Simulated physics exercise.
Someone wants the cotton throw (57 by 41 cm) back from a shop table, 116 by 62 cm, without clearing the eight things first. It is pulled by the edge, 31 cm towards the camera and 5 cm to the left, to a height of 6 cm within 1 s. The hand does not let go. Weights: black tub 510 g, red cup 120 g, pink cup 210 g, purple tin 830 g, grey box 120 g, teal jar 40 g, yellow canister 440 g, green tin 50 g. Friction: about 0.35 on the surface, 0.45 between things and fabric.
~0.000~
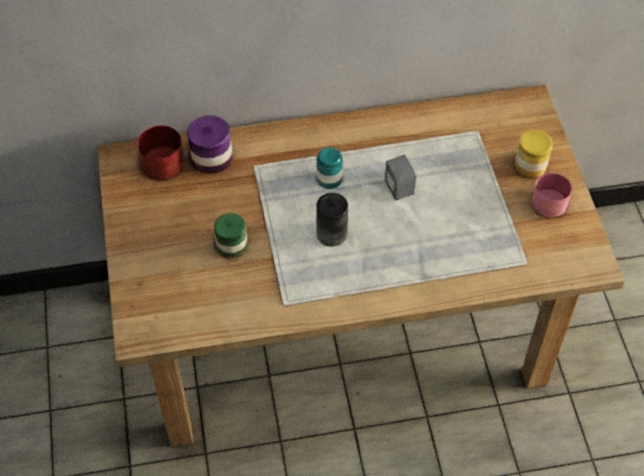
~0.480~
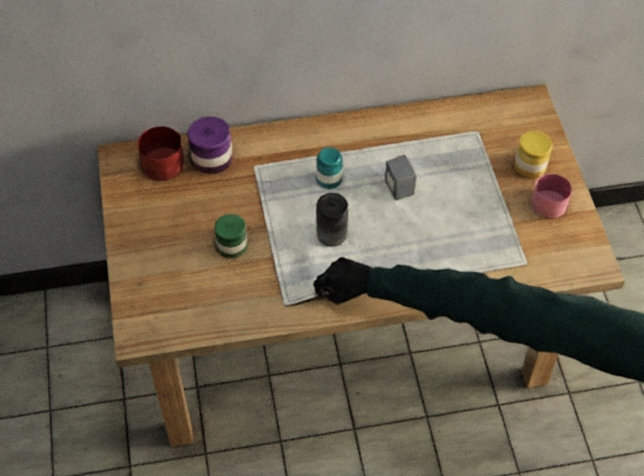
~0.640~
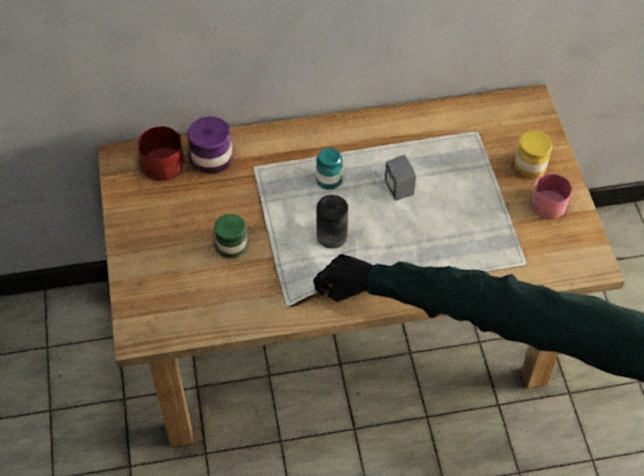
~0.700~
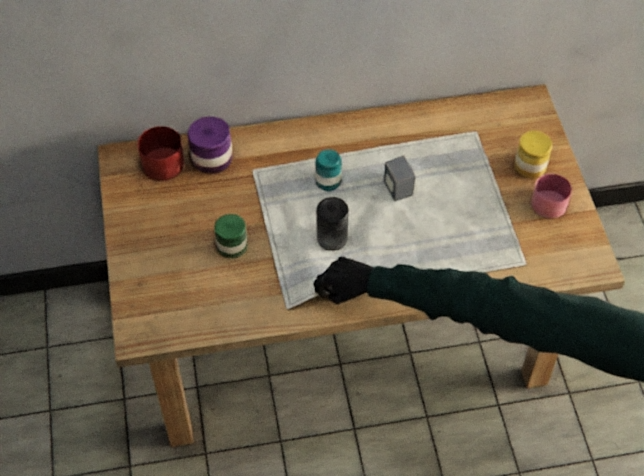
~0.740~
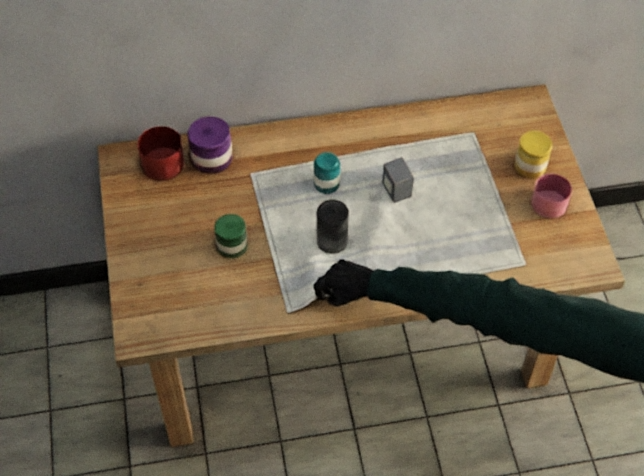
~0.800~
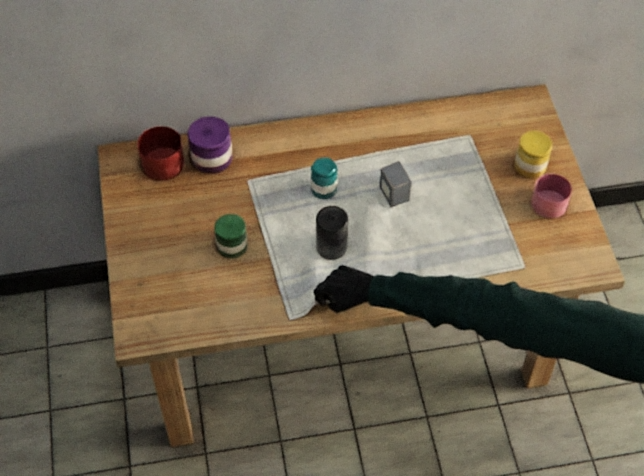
Cloth on a wooden table being drawn slightly toward the near edge by a gloved hand, carrying black, teal and grey objects along.
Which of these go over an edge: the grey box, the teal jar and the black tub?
The grey box drops off, the teal jar drops off, the black tub goes over the edge.
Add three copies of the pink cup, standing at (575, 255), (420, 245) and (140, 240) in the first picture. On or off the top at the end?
In turn: Stays up, falls off, stays on.
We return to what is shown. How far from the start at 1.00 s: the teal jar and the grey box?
About: Teal jar 10 cm, grey box 10 cm.
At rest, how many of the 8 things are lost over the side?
3 of them.
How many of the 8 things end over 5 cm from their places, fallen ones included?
That makes 4.
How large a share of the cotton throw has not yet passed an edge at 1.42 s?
About 50 per cent.
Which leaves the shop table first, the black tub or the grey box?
The black one.
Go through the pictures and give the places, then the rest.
The first frame shows shows, grey box (401, 167); teal jar (330, 155); black tub (332, 205); cotton throw corners (284, 306) (254, 166) (478, 131) (527, 264).
The second frame shows shows, cotton throw corners (254, 167) (478, 131); grip (326, 295).
The third frame shows shows, black tub (332, 207); cotton throw corners (254, 168) (478, 132); grip (326, 292).
The fourth frame shows shows, black tub (333, 209); teal jar (329, 158); cotton throw corners (253, 170) (476, 132); grip (326, 294).
The fifth frame shows shows, black tub (333, 212); teal jar (327, 160); grey box (399, 170); cotton throw corners (251, 174) (474, 133); grip (326, 297).
The sixth frame shows shows, grey box (396, 174); teal jar (324, 166); black tub (332, 218); cotton throw corners (248, 181) (470, 135) (525, 268); grip (326, 303).
At 1.0 s, 95 % of the cotton throw is still over the top; black tub 13 cm off its start, teal jar 12 cm off its start, grey box 10 cm off its start.
At 1.2 s, 75 % of the cotton throw is still over the top; black tub 23 cm off its start, teal jar 22 cm off its start, grey box 19 cm off its start.
At 1.4 s, 50 % of the cotton throw is still over the top; black tub 34 cm off its start at (327, 344), teal jar 34 cm off its start at (301, 273), grey box 30 cm off its start at (379, 271).
At 1.6 s, 5 % of the cotton throw is still over the top; teal jar 59 cm off its start, grey box 53 cm off its start, black tub over the edge.
At 3.2 s, 0 % of the cotton throw is still over the top; teal jar over the edge, grey box over the edge, black tub over the edge, green tin 6 cm off its start at (208, 242).
